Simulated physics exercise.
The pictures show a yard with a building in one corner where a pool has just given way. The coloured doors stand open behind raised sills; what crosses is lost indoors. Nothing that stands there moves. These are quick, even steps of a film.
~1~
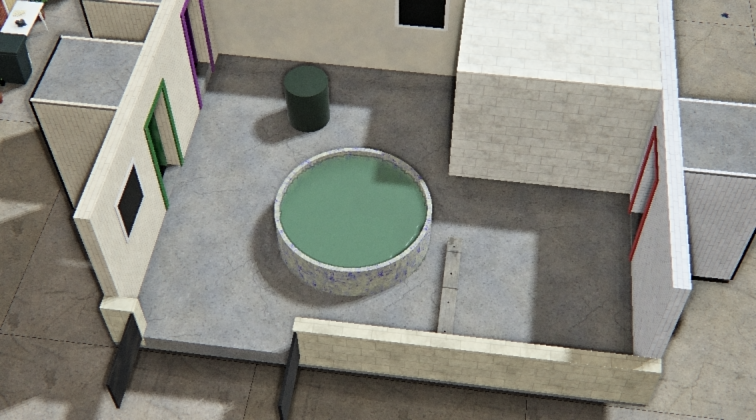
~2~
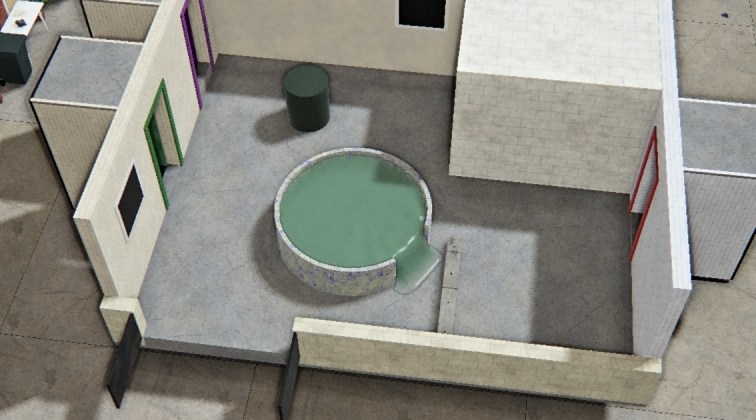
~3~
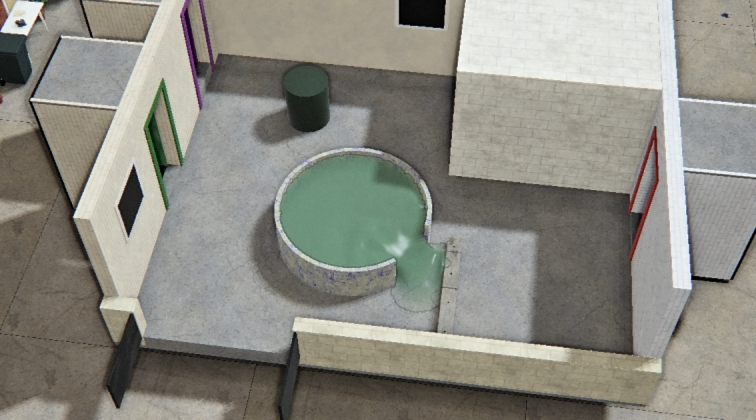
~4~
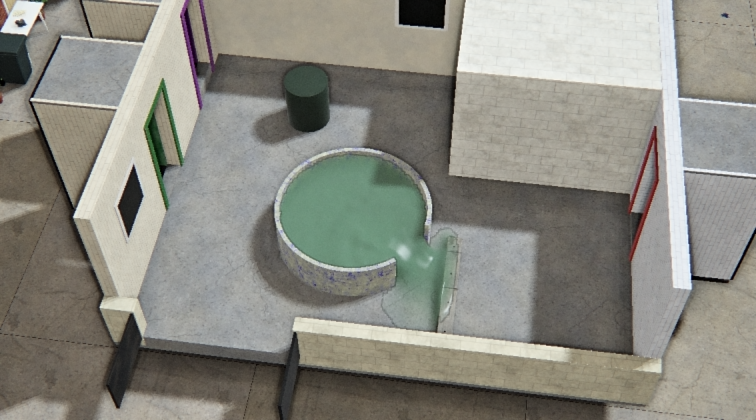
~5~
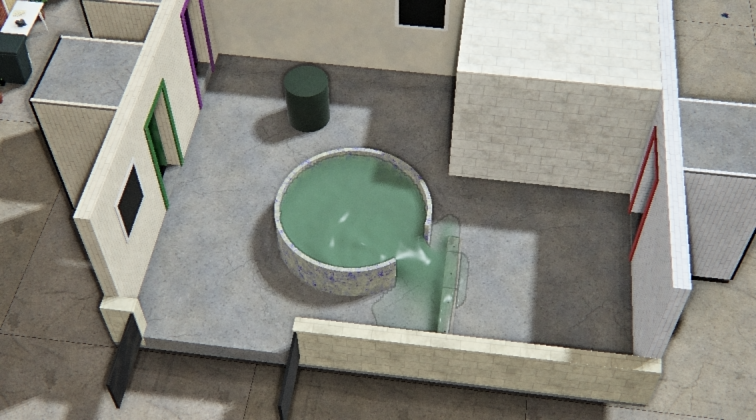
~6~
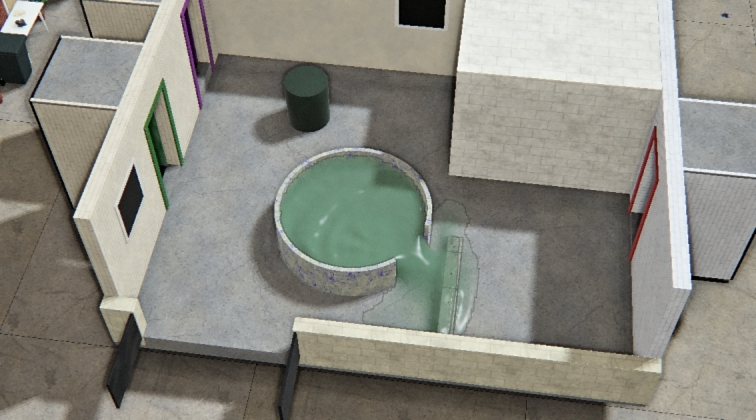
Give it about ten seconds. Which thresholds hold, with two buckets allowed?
The red door floods; the green door holds within the limit; the purple door holds within the limit.
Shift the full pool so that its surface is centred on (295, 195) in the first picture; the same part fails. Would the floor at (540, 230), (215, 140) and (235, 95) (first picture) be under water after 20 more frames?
In turn: Covered, dry, free of water.
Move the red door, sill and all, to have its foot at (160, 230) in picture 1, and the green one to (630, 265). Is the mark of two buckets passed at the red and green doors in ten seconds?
Red keeps below it, green is over.
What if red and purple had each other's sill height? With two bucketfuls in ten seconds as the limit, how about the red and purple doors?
One by one: The red one stays under; the purple one keeps below it.
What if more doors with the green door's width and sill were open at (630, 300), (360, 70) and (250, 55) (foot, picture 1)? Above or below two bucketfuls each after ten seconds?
One after the other: Lets more in, is under, keeps below it.
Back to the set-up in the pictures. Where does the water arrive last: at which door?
That is the purple one.
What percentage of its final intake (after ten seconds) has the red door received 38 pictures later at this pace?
I make it 30 per cent.
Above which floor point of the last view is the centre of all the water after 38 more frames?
Close to (408, 254).
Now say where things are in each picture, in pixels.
The round pool at (353, 210) is whole and still, in the first frame.
Water pours out at (412, 261) and has run to (430, 248), in the second frame.
The front is at (430, 306), out from the gap at (412, 262), in the third frame.
Water pours out at (412, 262) and has run to (435, 332), in the fourth frame.
The front is at a hidden place, out from the gap at (412, 261), in the fifth frame.
Water pours out at (412, 261) and has run to a hidden place, in the sixth frame.
A moment on, water covers 20 % of the floor; the red door not reached, the green door not reached, the purple door not reached.
Next, water covers 40 % of the floor; the red door not reached, the green door not reached, the purple door not reached.
Then, water covers 55 % of the floor; the red door wet at the sill, nothing in, the green door not reached, the purple door not reached.
Later, water covers 70 % of the floor; the red door over two buckets in, the green door wet at the sill, nothing in, the purple door not reached.
In the end, water covers 95 % of the floor; the red door over two buckets in, the green door wet at the sill, nothing in, the purple door wet at the sill, nothing in.
